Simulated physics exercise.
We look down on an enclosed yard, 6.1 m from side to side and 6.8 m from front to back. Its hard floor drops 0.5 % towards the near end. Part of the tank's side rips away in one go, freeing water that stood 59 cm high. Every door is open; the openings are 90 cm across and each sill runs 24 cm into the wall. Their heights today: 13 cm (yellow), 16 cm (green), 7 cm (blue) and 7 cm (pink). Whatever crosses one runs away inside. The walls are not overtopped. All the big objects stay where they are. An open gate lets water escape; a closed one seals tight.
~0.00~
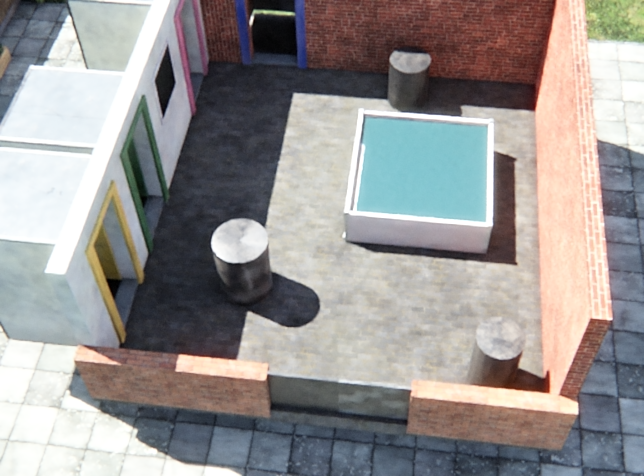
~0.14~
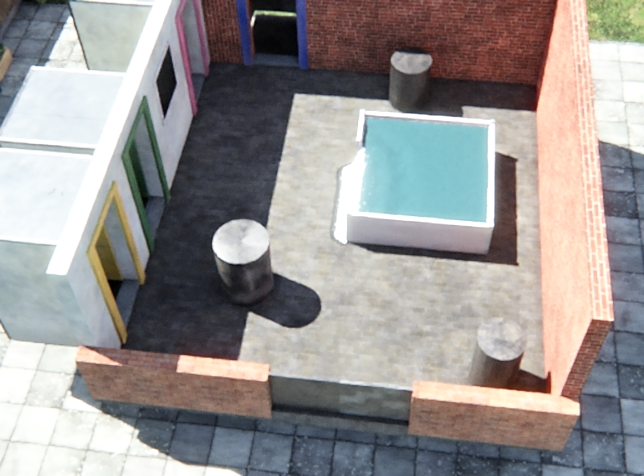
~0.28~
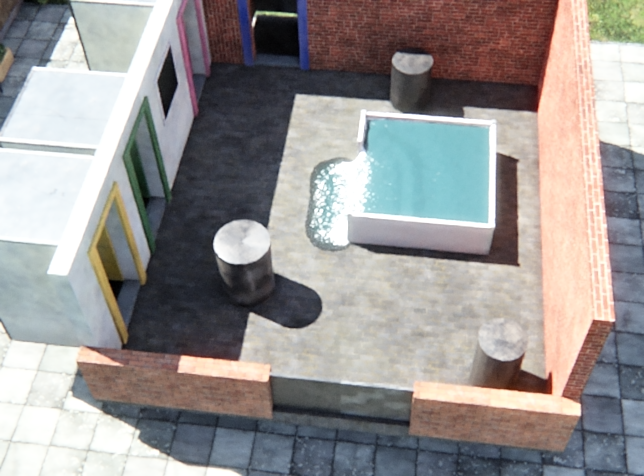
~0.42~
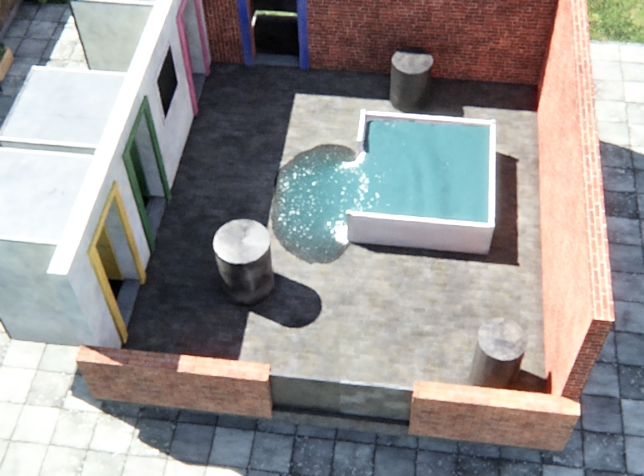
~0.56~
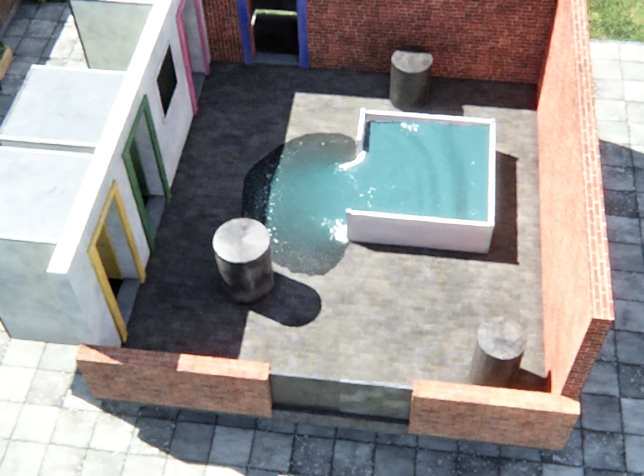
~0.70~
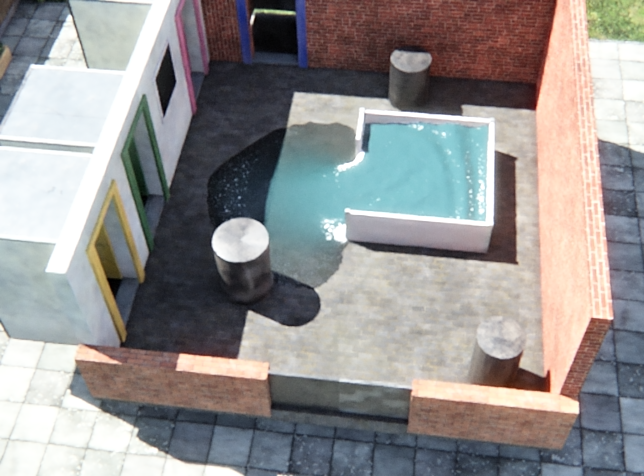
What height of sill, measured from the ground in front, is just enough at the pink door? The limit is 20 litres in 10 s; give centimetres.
It would have to be roughly 9.5 cm high.
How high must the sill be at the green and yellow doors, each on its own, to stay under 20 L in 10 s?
Roughly 25 cm at green and 10.0 cm at yellow.
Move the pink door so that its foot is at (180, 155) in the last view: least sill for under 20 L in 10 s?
Roughly 21 cm.
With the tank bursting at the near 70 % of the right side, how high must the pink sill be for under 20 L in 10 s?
Some 6.0 cm.
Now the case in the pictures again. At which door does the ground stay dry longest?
Last comes the blue one.
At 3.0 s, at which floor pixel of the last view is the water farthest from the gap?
At about (111, 376).
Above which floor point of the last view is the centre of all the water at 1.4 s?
Near (362, 197).
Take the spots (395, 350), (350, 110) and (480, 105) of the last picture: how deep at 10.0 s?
About 3, 7 and 6 cm.
After 1.4 s water covers 30 % of the floor, deepest (30 cm) near (161, 219); it has not reached the pink door.
After 3.0 s water covers 45 % of the floor, deepest (28 cm) near (155, 236); 11 cm at the pink door, 6 litres in over its 7 cm sill.
After 10.0 s water covers 100 % of the floor, deepest (12 cm) near (531, 200); 7 cm at the pink door, 49 litres in over its 7 cm sill.
At the pink door as built, the water arrived by 1.8 s and peaked near 12 cm at 5.6 s.
Run again over the same 10 s with other heights there, 35 litres in over 8 cm, 13 litres over 10.5 cm. The limit of 20 litres is kept from about 9.5 cm up.
